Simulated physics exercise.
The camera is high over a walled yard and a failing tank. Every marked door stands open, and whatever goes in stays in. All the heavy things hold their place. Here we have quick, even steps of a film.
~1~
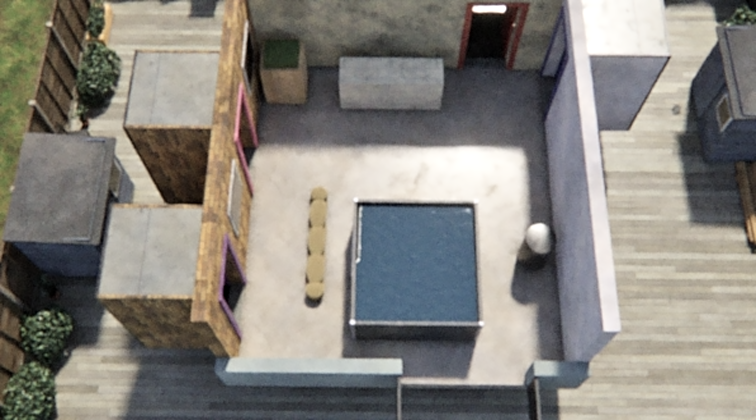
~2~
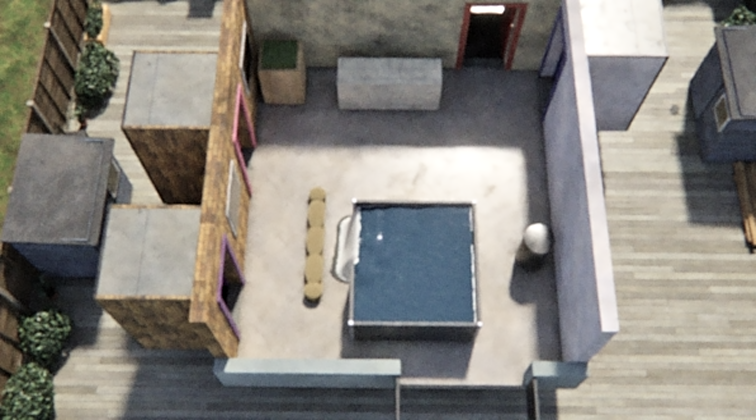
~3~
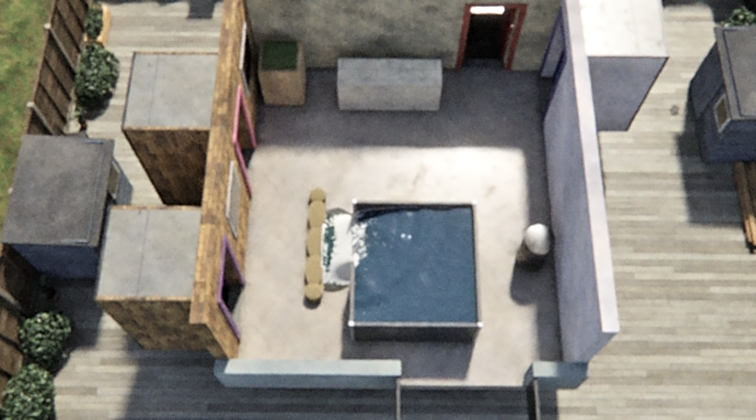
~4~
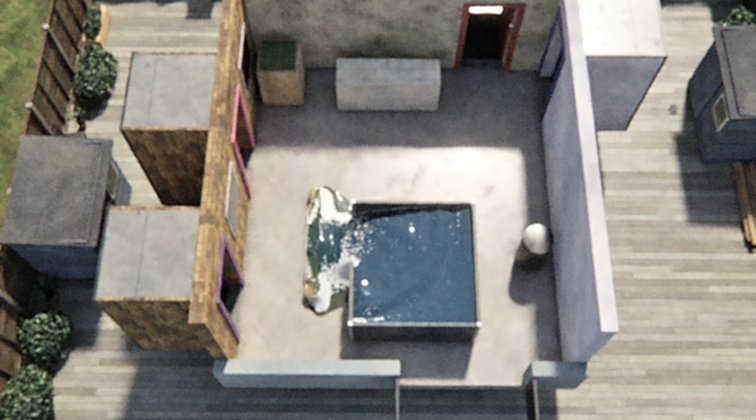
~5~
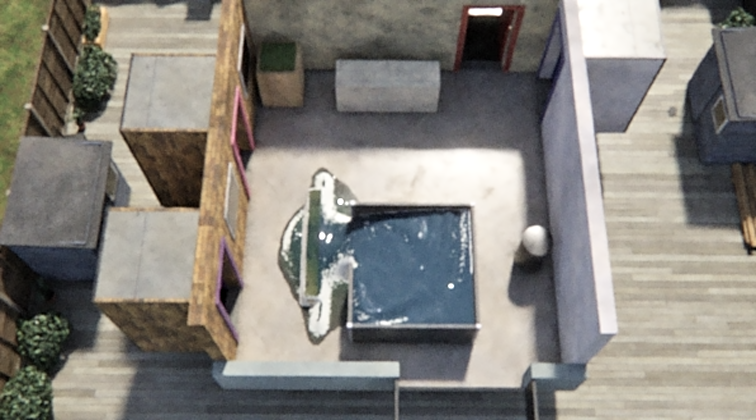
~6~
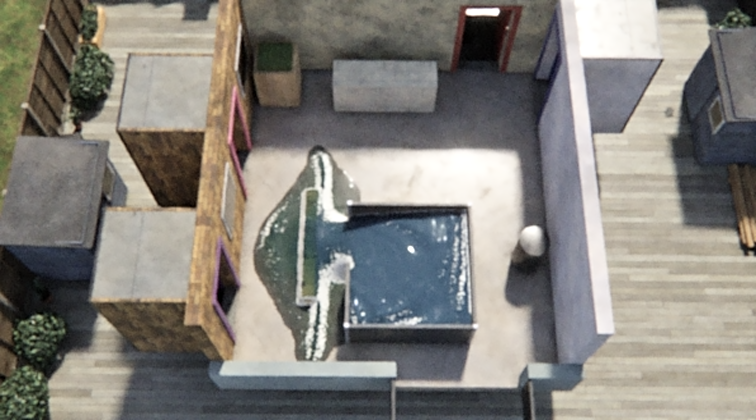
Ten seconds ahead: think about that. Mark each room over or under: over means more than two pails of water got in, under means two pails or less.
Blue door: Under, red door: Over, pink door: Over, purple door: Over.
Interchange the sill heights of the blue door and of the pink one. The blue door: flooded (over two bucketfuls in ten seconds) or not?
As far as I can tell, the blue one overshoots.
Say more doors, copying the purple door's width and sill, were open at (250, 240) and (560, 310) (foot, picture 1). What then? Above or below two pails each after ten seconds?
Result: First overshoots, second undershoots.
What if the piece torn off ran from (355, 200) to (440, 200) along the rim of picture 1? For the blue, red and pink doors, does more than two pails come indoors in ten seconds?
Here's how it goes: The blue door crosses the threshold, then the red door crosses the threshold, then the pink door crosses the threshold.
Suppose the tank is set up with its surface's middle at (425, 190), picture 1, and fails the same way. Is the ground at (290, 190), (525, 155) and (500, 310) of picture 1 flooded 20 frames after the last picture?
As listed: Reached, untouched, untouched.
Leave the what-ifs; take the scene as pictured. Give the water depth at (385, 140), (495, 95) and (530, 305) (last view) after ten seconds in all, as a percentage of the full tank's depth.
Roughly 10, 8 and 10 per cent, in turn.
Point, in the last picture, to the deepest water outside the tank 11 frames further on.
Near (320, 247).
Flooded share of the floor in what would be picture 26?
Around 70 percent.
A moment on, water covers 40 % of the floor; the blue door not reached, the red door not reached, the pink door under two buckets in, the purple door wet at the sill, nothing in.
Next, water covers 50 % of the floor; the blue door not reached, the red door not reached, the pink door over two buckets in, the purple door over two buckets in.
Then, water covers 70 % of the floor; the blue door wet at the sill, nothing in, the red door not reached, the pink door far over two buckets in, the purple door over two buckets in.
Later, water covers 90 % of the floor; the blue door under two buckets in, the red door wet at the sill, nothing in, the pink door far over two buckets in, the purple door far over two buckets in.
In the end, water covers 95 % of the floor; the blue door under two buckets in, the red door over two buckets in, the pink door far over two buckets in, the purple door far over two buckets in.
